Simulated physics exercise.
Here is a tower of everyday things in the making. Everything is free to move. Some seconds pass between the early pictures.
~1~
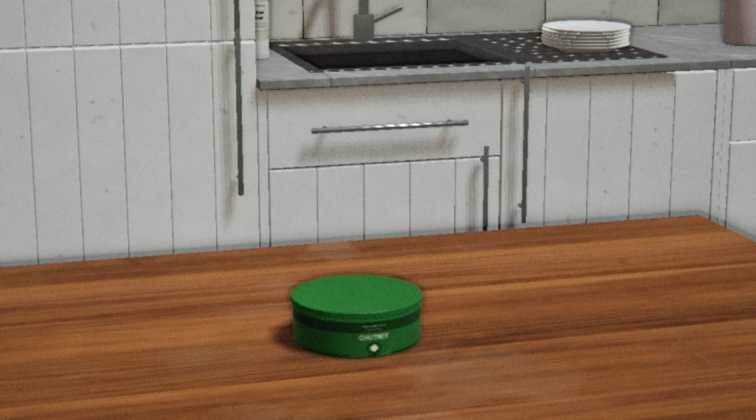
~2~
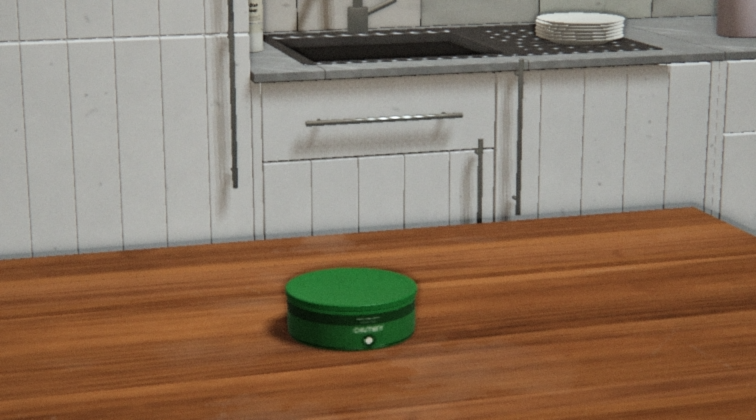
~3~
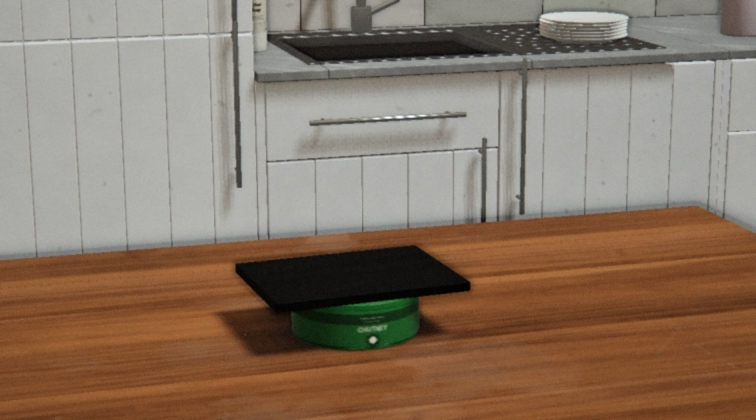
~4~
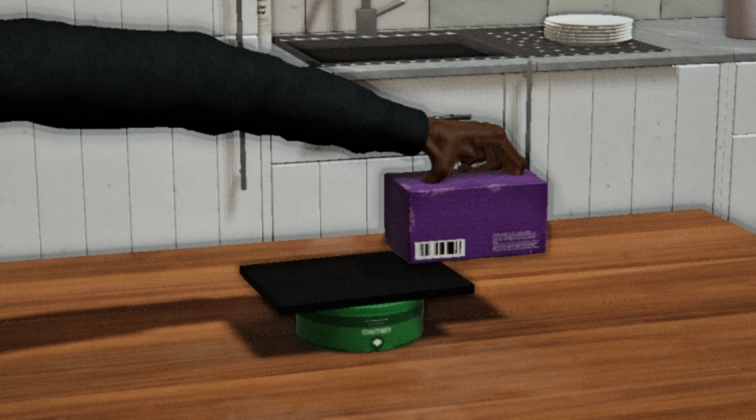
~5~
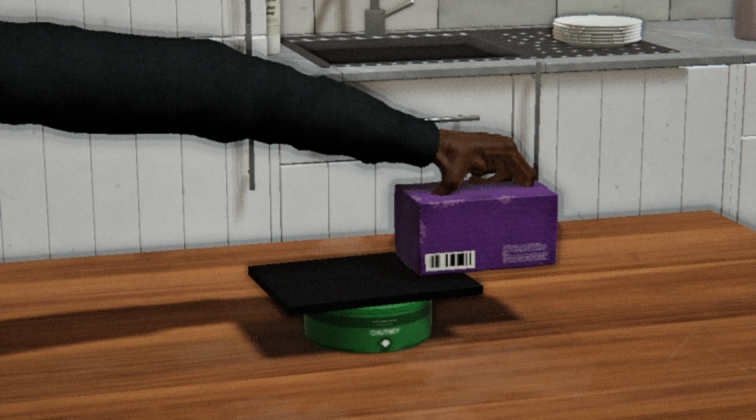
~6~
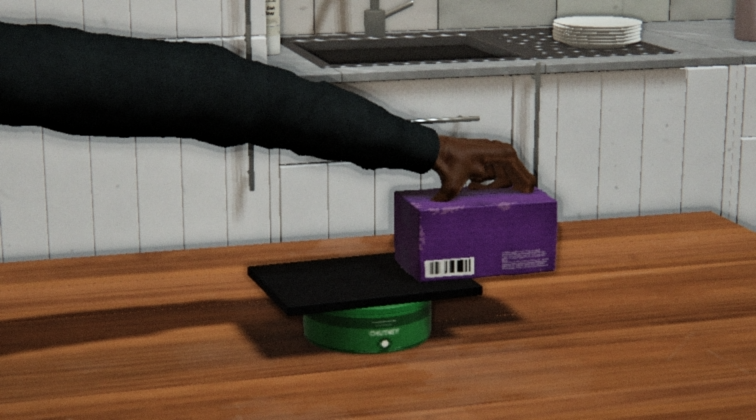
A green tub sat alone on a wooden table, then a flat black board appeared on top of it, and a dark-sleeved arm reached in from the left and lowered a purple box onto the board's right side.
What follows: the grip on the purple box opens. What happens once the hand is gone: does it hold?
The pile loses its balance.
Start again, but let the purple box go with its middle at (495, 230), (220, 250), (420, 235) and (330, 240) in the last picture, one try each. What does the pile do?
In the first case it gives way; in the second case it gives way; in the third case it keeps its balance; in the fourth case it holds.
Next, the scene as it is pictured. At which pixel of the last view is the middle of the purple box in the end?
Around (497, 250).
Then, 0.30 s past the last view, purple box rocked 42° from its first pose near (496, 246).
Then, 0.50 s past the last view, purple box rocked 37° from its first pose near (491, 246).
Then, 0.70 s past the last view, purple box rocked 38° from its first pose near (494, 248).
Then, 2.10 s past the last view, purple box rocked 35° from its first pose near (496, 250).
Finally, moved from the start, purple box; the other 2 still in place. Final places as the last picture's camera would see them, purple box near (496, 250). The pile comes apart.
